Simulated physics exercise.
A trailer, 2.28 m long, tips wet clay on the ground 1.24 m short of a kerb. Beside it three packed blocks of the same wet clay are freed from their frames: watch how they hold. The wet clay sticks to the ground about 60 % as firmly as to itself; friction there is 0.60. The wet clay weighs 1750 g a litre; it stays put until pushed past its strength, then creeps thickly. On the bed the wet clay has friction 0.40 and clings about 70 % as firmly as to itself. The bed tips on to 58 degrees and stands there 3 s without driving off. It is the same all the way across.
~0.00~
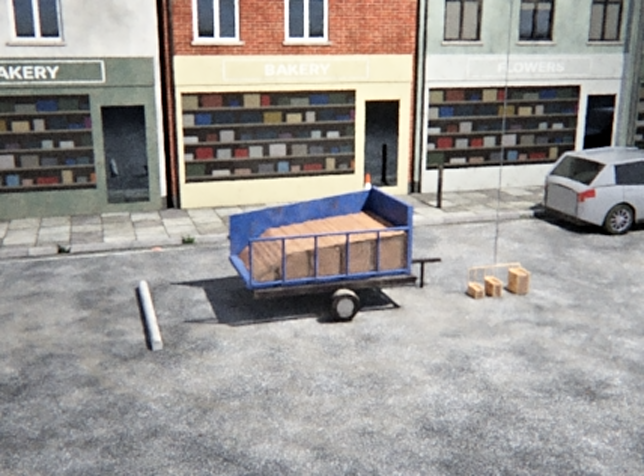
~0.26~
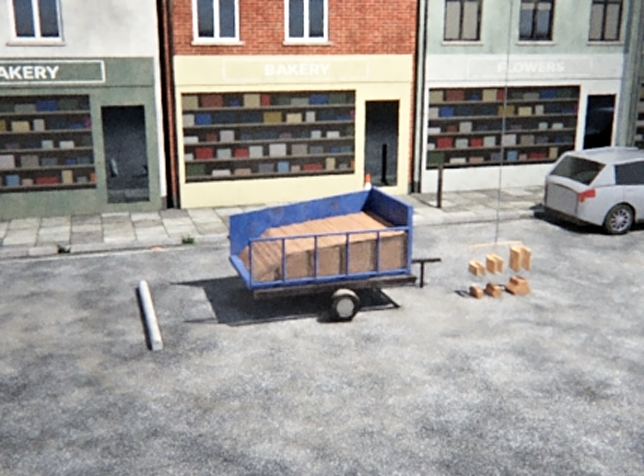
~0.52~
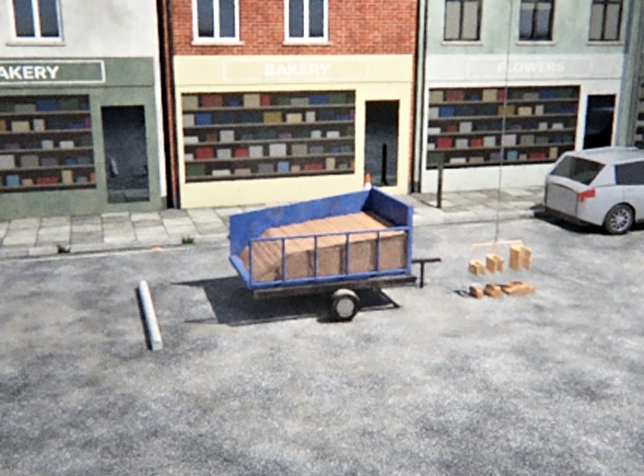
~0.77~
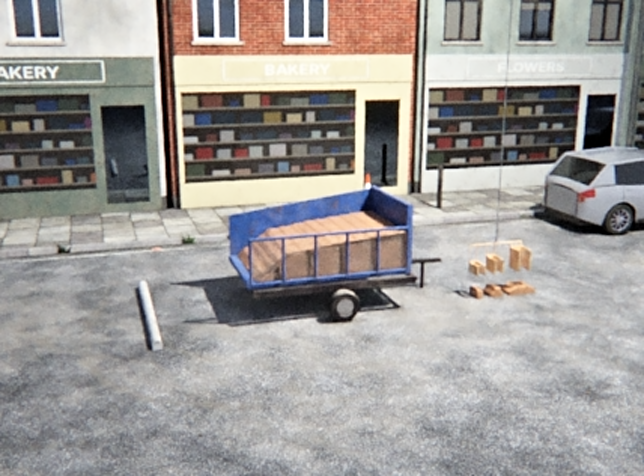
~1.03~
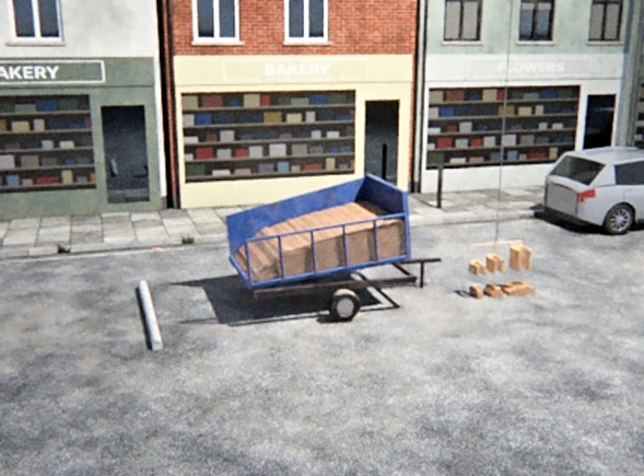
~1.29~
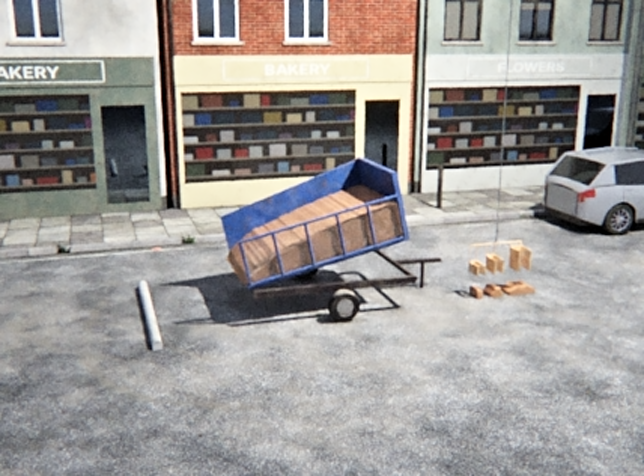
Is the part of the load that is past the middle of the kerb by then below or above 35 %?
The part of the load that is past the middle of the kerb by then is above 35 %.
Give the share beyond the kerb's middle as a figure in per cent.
Near 55 %.
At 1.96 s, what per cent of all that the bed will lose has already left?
Some 20 per cent.
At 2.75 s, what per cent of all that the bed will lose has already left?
Some 80 per cent.
After 1.96 s, the tilt is 32 degrees, 78 % is on the bed and 0 % past the kerb's middle.
After 2.75 s, the tilt is 54 degrees, 15 % is on the bed and 24 % past the kerb's middle.
After 3.54 s, the tilt is 58 degrees, none is on the bed and 53 % past the kerb's middle.
After 4.34 s, the tilt is 58 degrees, none is on the bed and 53 % past the kerb's middle.
After 6.04 s, at the end, the tilt is 58 degrees, none is on the bed and 53 % past the kerb's middle.
